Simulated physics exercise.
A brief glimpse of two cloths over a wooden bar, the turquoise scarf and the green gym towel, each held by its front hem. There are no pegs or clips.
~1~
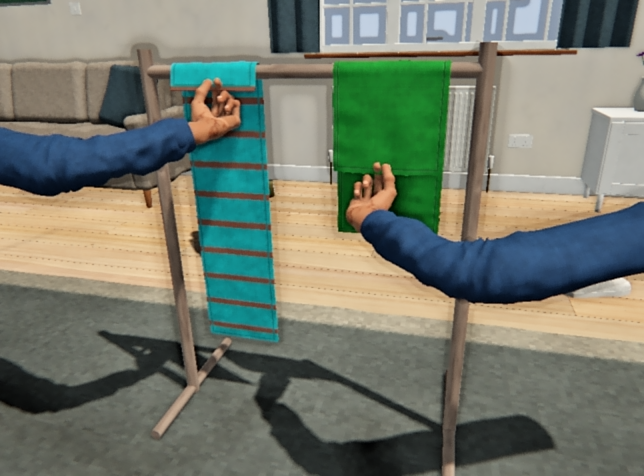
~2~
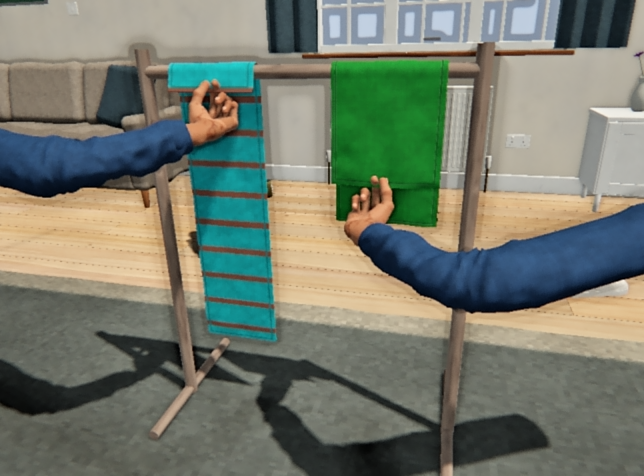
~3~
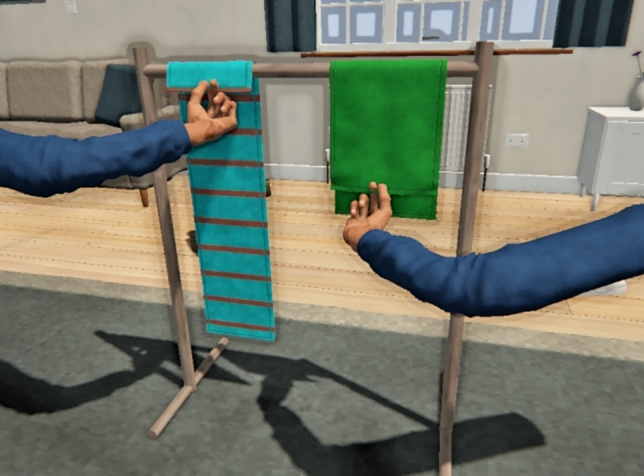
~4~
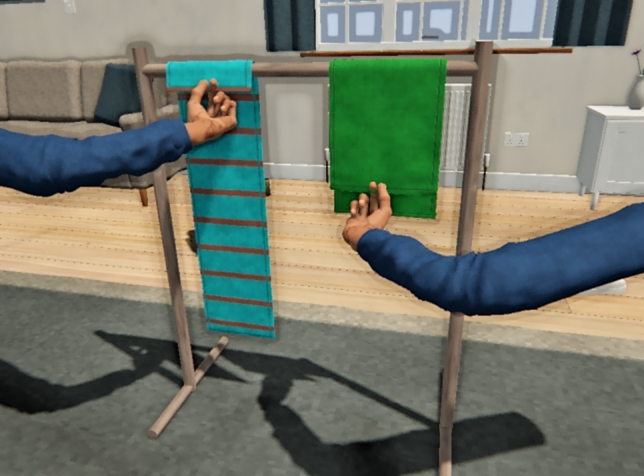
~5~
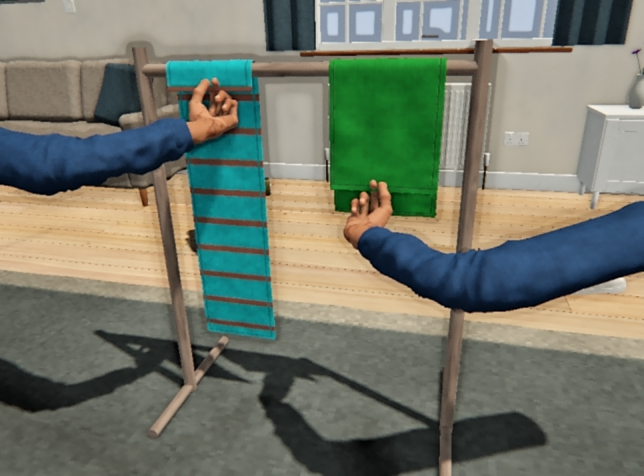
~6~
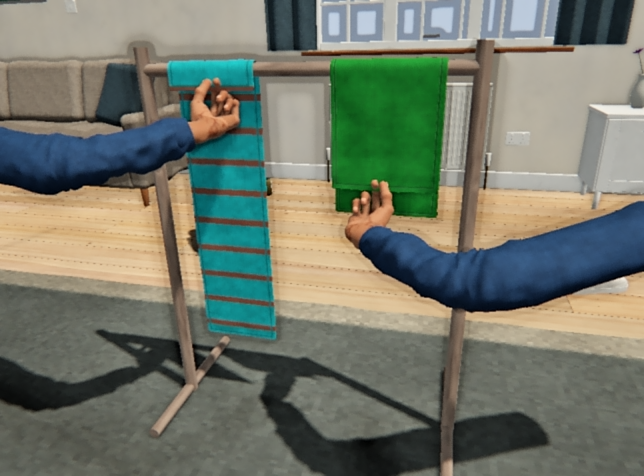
A hand pulls a green towel's front down slightly, then stays still beside a turquoise scarf.
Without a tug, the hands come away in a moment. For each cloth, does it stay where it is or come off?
Turquoise scarf - comes off; green gym towel - stays where it is.
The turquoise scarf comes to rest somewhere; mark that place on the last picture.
Once nothing moves, it's sitting near (249, 394) in the last picture.
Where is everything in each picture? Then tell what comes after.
Scarf front hem (233, 85), back hem (261, 336); gym towel front hem (351, 166), back hem (354, 228), in the first picture.
Scarf front hem (231, 86); gym towel front hem (349, 179), in the second picture.
Scarf front hem (229, 86); gym towel front hem (348, 185), in the third picture.
Scarf front hem (229, 85); gym towel front hem (347, 185), in the fourth picture.
Scarf front hem (230, 84); gym towel front hem (348, 184), in the fifth picture.
Scarf front hem (231, 84), back hem (258, 333), front far shorter than the back; gym towel front hem (349, 183), back hem (352, 207), front almost as long as the back, in the sixth picture.
Then, 0.34 s past the final frame, scarf clear of the rail and dropping near (235, 261); gym towel unmoved.
Then, 0.58 s past the final frame, scarf in a heap on the floor near (247, 385); gym towel unmoved.
Then, 1.30 s past the final frame, scarf in a heap on the floor near (249, 394); gym towel unmoved.
When it is over, scarf in a heap on the floor near (249, 394); gym towel unmoved. The turquoise scarf slides off and the green gym towel hangs there.
